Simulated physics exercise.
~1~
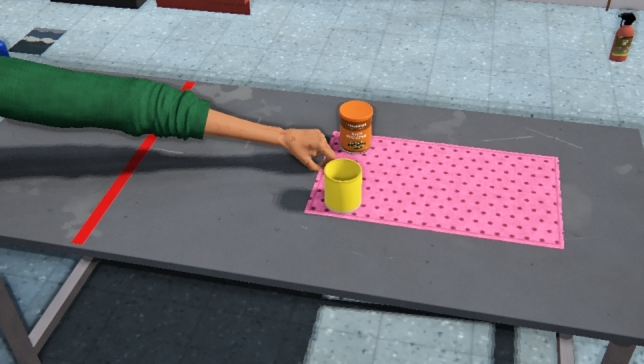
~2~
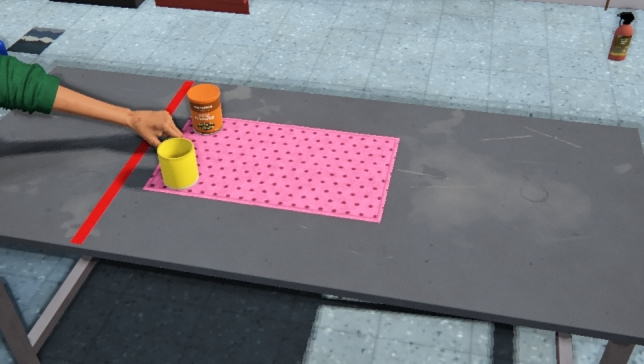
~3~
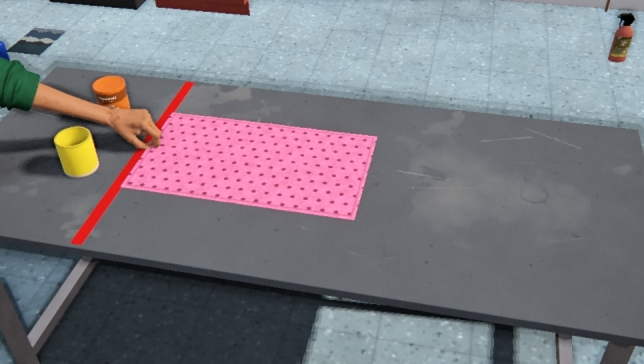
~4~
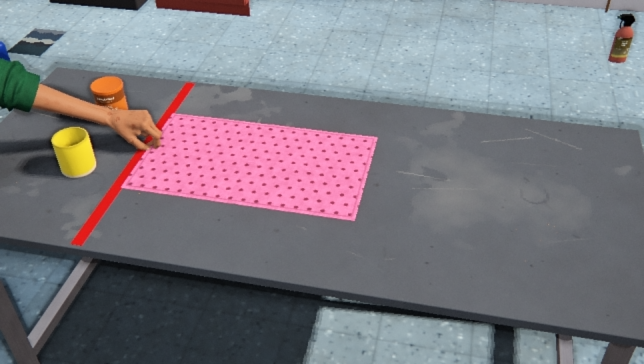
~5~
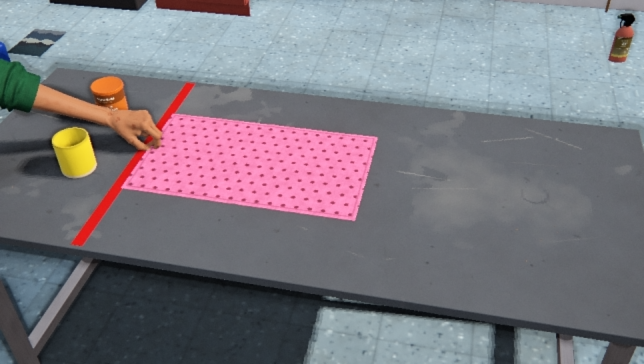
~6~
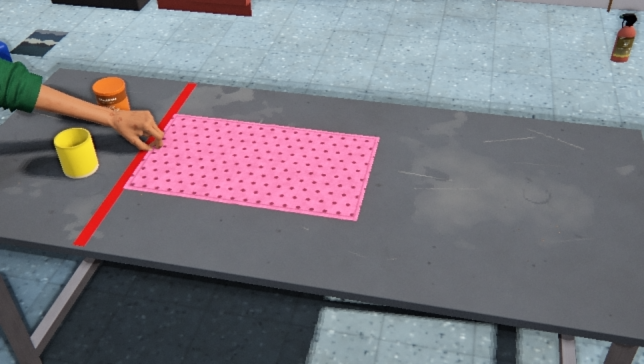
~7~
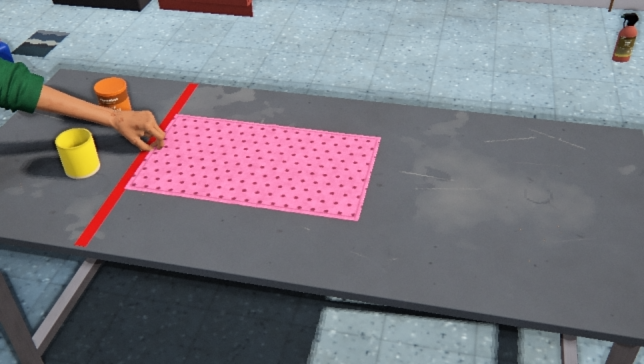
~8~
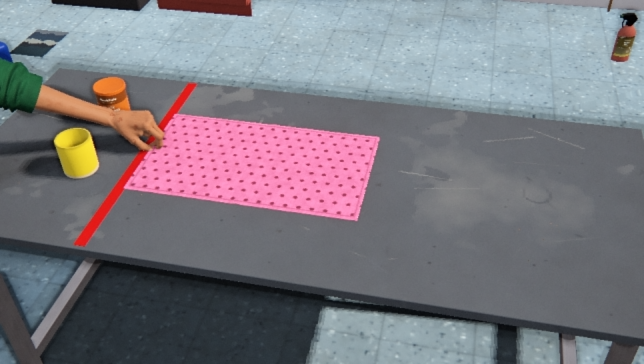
Pink dotted runner pulled left by a hand stopping at red tape, the orange tin and yellow mug sliding off onto bare tabletop.
